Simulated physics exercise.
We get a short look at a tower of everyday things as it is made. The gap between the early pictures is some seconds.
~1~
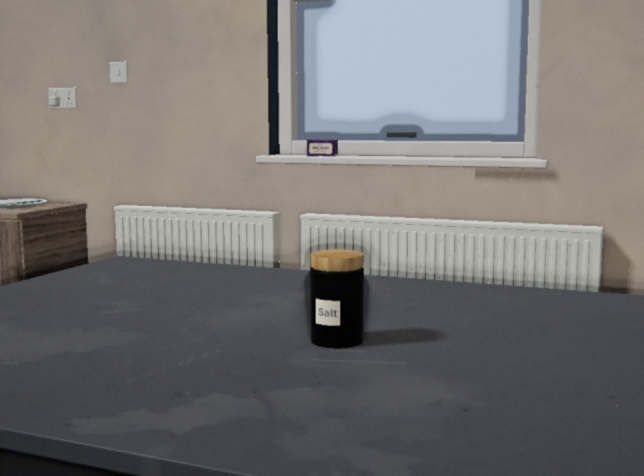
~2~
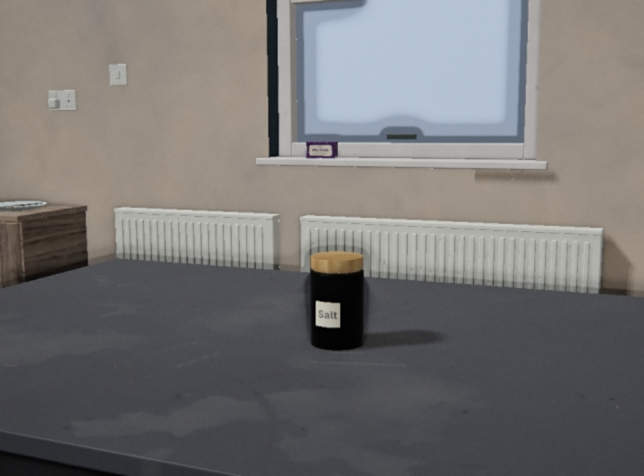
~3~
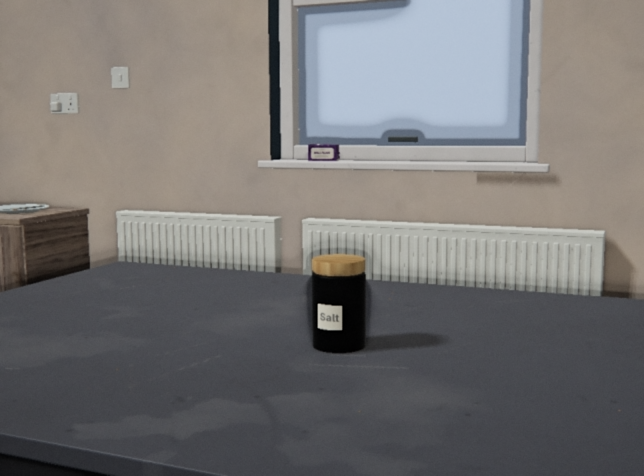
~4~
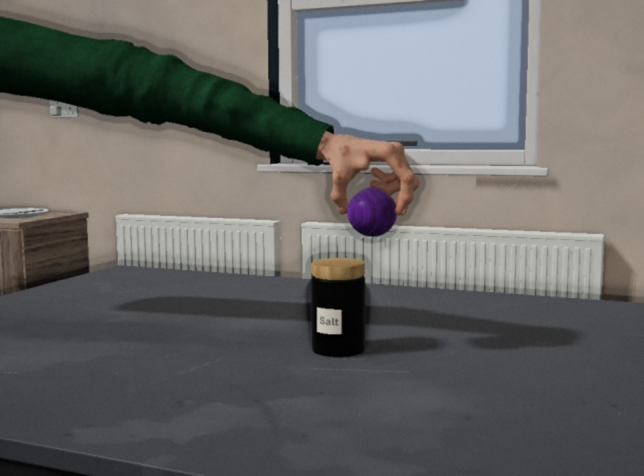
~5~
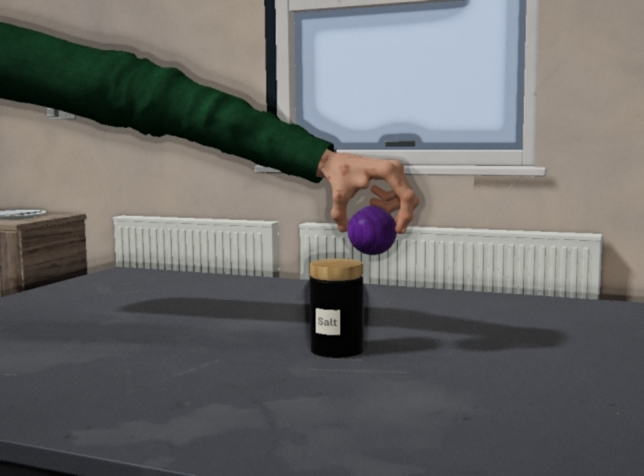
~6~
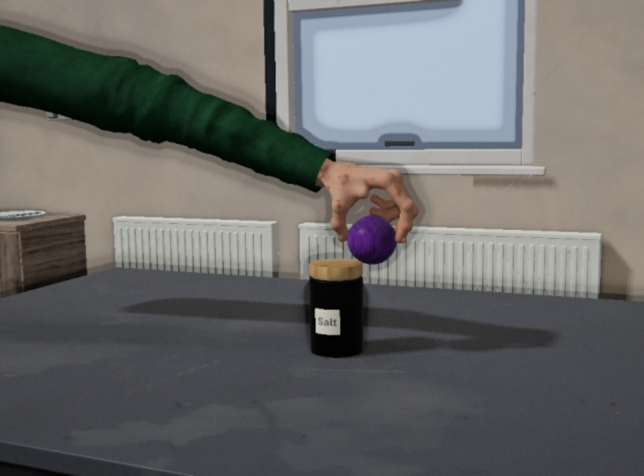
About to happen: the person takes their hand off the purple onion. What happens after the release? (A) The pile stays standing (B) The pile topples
The pile topples (B).
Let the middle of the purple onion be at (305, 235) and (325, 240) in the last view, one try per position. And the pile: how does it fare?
Case 1: Collapse. Case 2: Stable.
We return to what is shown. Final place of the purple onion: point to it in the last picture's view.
I'd point to roughly (411, 334).
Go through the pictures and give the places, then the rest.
In the first frame, the last thing is not in view yet; black jar (337, 298).
In the second frame, the last thing is not in view yet; black jar (337, 300).
In the third frame, the last thing is not in view yet; black jar (339, 303).
In the fourth frame, on its way; purple onion (373, 212); black jar (338, 307).
In the fifth frame, on its way; purple onion (373, 230); black jar (337, 307).
In the sixth frame, set down, still held; purple onion (372, 240); black jar (337, 307).
Then, 0.30 s on from there, purple onion now fallen.
Then, 0.40 s on from there, things are still on the move.
In the end, fallen, purple onion; black jar unmoved. At the end, from the last picture's camera, purple onion near (411, 334). The pile comes apart.
